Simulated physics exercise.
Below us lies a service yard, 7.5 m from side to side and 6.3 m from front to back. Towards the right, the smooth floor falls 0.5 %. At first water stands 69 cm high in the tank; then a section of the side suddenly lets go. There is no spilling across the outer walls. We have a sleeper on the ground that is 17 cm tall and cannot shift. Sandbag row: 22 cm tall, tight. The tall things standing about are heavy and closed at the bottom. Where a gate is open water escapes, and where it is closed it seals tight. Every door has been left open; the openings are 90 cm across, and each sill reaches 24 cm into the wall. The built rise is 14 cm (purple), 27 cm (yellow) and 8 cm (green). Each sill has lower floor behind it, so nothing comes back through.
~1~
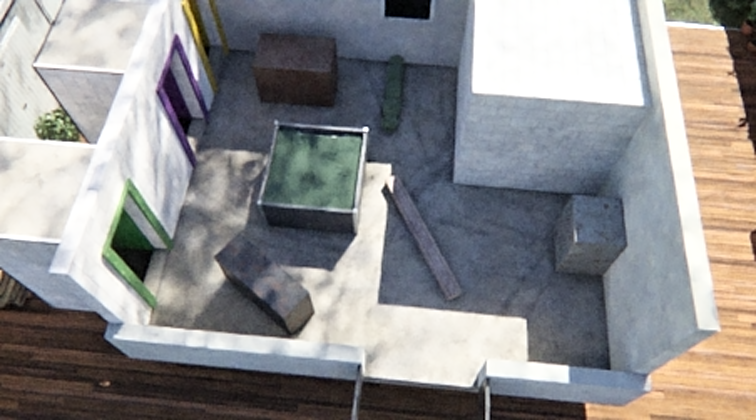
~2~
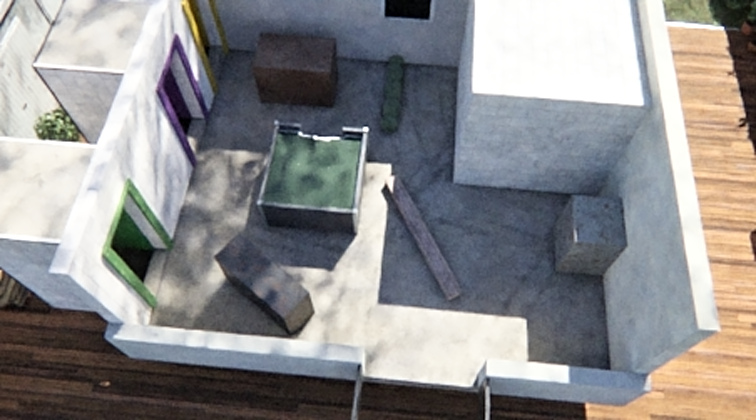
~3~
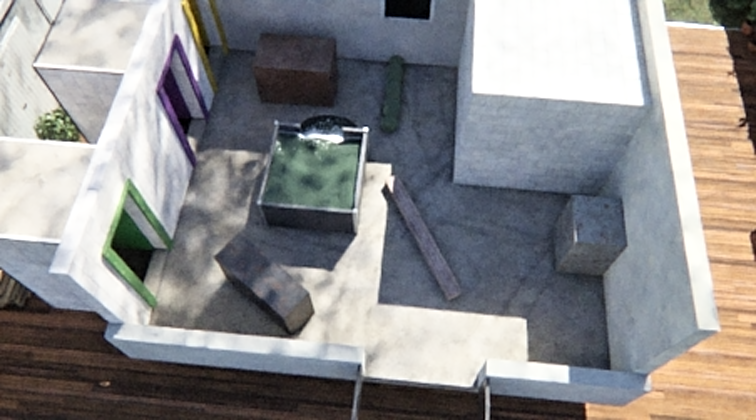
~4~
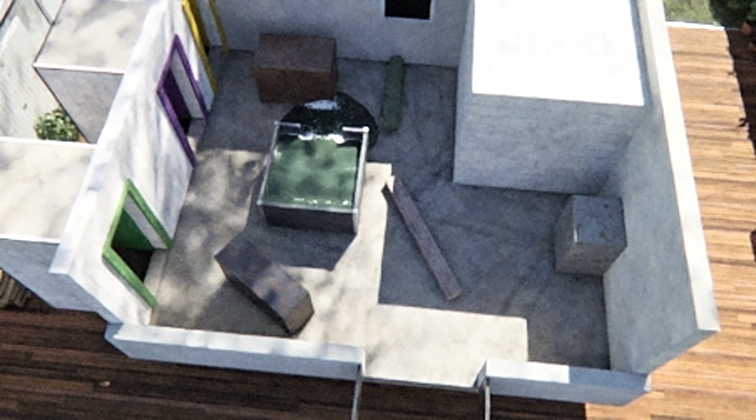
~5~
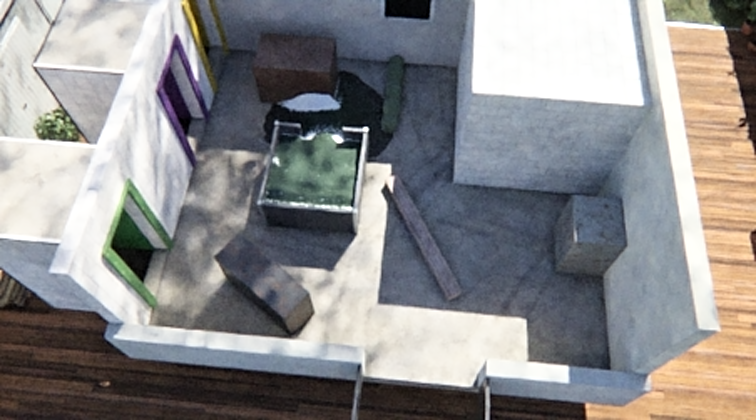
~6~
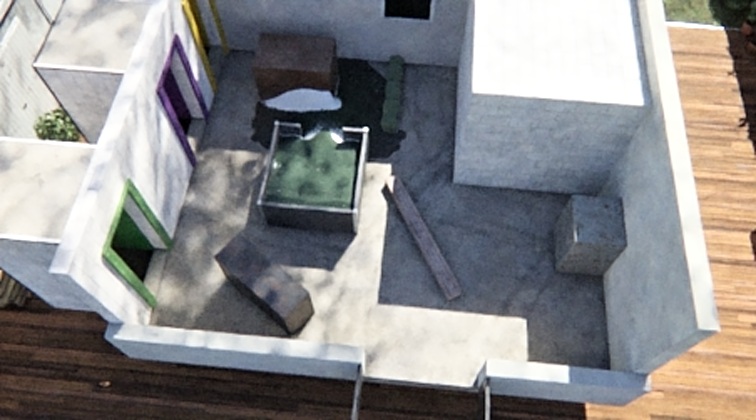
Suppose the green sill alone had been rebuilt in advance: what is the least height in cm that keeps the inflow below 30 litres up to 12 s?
About 7.5 cm.
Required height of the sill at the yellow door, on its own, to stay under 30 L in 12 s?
At yellow, about 19 cm.
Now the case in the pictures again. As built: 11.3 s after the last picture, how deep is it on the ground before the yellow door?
Lab note: Depth approx. 6.5 cm.
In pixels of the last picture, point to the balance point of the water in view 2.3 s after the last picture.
Look at about (309, 140) in the last view.
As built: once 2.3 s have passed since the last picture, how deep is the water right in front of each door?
Depth at purple 13 cm, at yellow 24 cm, at green 2 cm.
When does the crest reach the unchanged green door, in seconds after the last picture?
Near 8.0 seconds.
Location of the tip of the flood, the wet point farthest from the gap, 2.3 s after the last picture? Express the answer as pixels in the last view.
At about (160, 287).
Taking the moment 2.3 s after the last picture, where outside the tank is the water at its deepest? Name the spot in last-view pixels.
Around (223, 68).
Then, 0.7 s after the last picture water covers 15 % of the floor, deepest (48 cm) near (389, 67); it has not reached the green door.
Then, 2.3 s after the last picture water covers 30 % of the floor, deepest (34 cm) near (223, 68); 2 cm at the green door, 0 litres in over its 8 cm sill.
Then, 11.3 s after the last picture water covers 85 % of the floor, deepest (11 cm) near (188, 343); 10 cm at the green door, 27 litres in over its 8 cm sill.
At the green door as built, the water peaked near 12 cm, 7.9 s after the last picture.
Run again over the same 12 s with other heights there, 48 litres in over 6.5 cm, 21 litres over 8.5 cm. The limit of 30 litres is kept from about 7.5 cm up.
